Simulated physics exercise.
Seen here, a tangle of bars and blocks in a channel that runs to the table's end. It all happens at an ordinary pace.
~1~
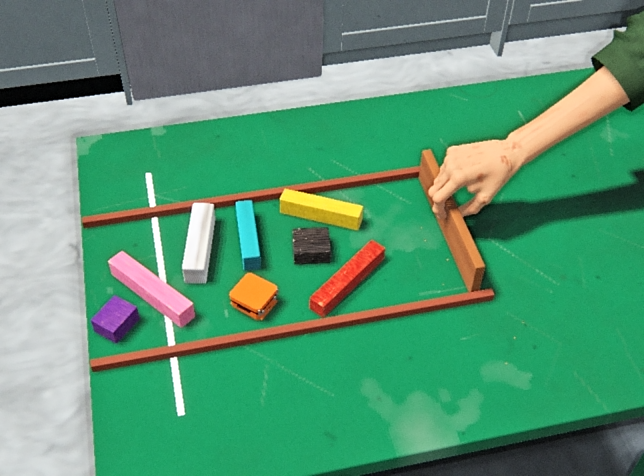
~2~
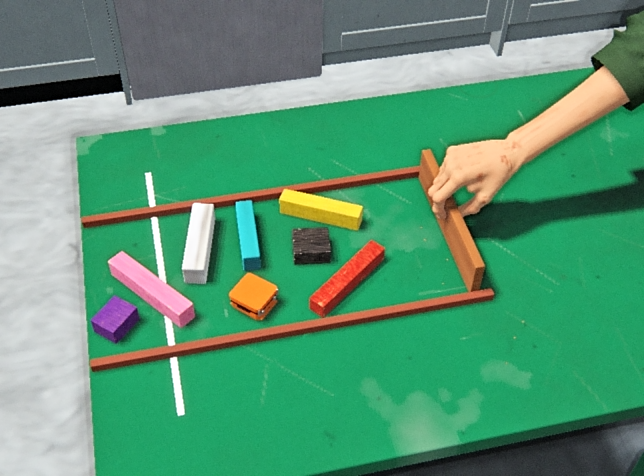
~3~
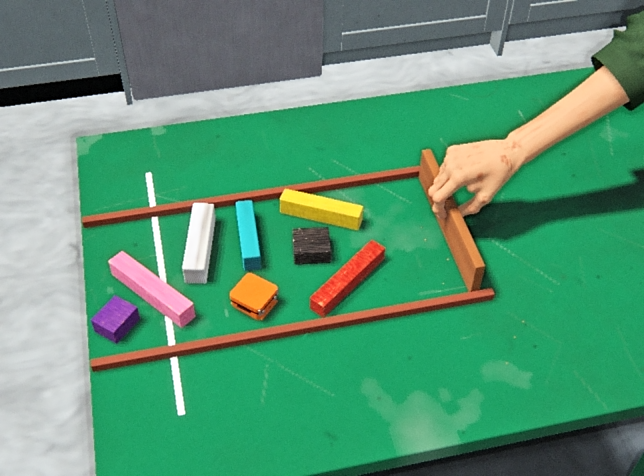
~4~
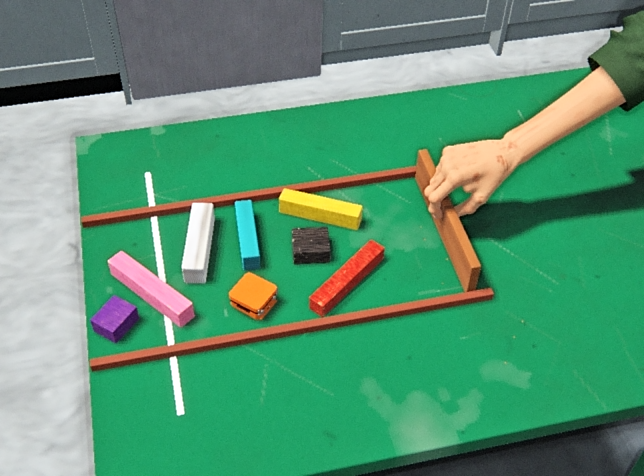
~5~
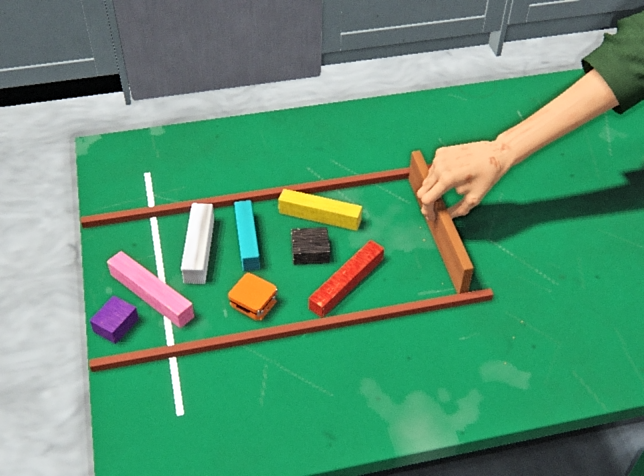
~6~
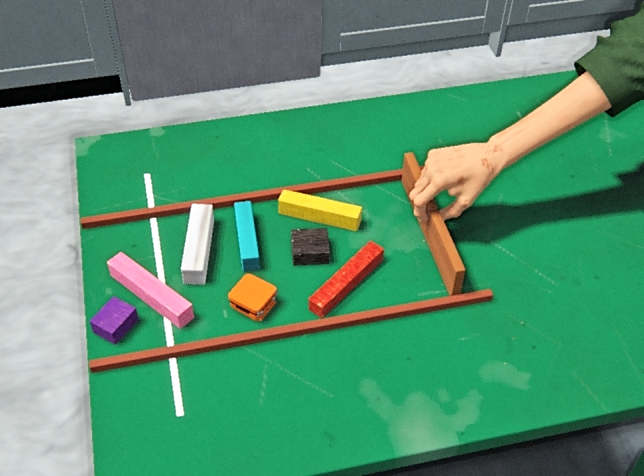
A hand grips an upright wooden board at the right end of a railed channel on a green tabletop, at first barely moving it. The hand then slides the board a short way left, toward the scattered bars and blocks. The purple, pink, white, blue, orange, black, yellow and red pieces all stay still.
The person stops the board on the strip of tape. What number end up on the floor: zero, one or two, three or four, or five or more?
Outcome: The number that fall off is three or four.
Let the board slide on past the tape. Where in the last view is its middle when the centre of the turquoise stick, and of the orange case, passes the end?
For the turquoise stick at (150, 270), for the orange case at (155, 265).
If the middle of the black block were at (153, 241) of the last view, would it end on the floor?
It goes over.
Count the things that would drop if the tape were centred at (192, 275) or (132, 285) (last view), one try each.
Down on the floor: 1 and 5.
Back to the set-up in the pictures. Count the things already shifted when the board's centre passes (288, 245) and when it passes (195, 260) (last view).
6 and 8.
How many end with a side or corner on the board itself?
3 of them.
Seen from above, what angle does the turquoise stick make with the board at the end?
Some 15 degrees.
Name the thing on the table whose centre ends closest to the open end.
It is the orange case.
A little later, none off yet; purple block at rest near (114, 320); pink bar at rest near (150, 290); white stick at rest near (198, 243).
Next, none off yet; purple block at rest near (114, 320); pink bar at rest near (150, 290); white stick shifted a little near (183, 246).
Later still, none off yet; purple block tilted well over near (67, 339); pink bar shifted a little near (99, 303); white stick shifted about its own width near (115, 258).
When it is over, the number that fall off is three or four; down, white stick, pink bar and purple block.
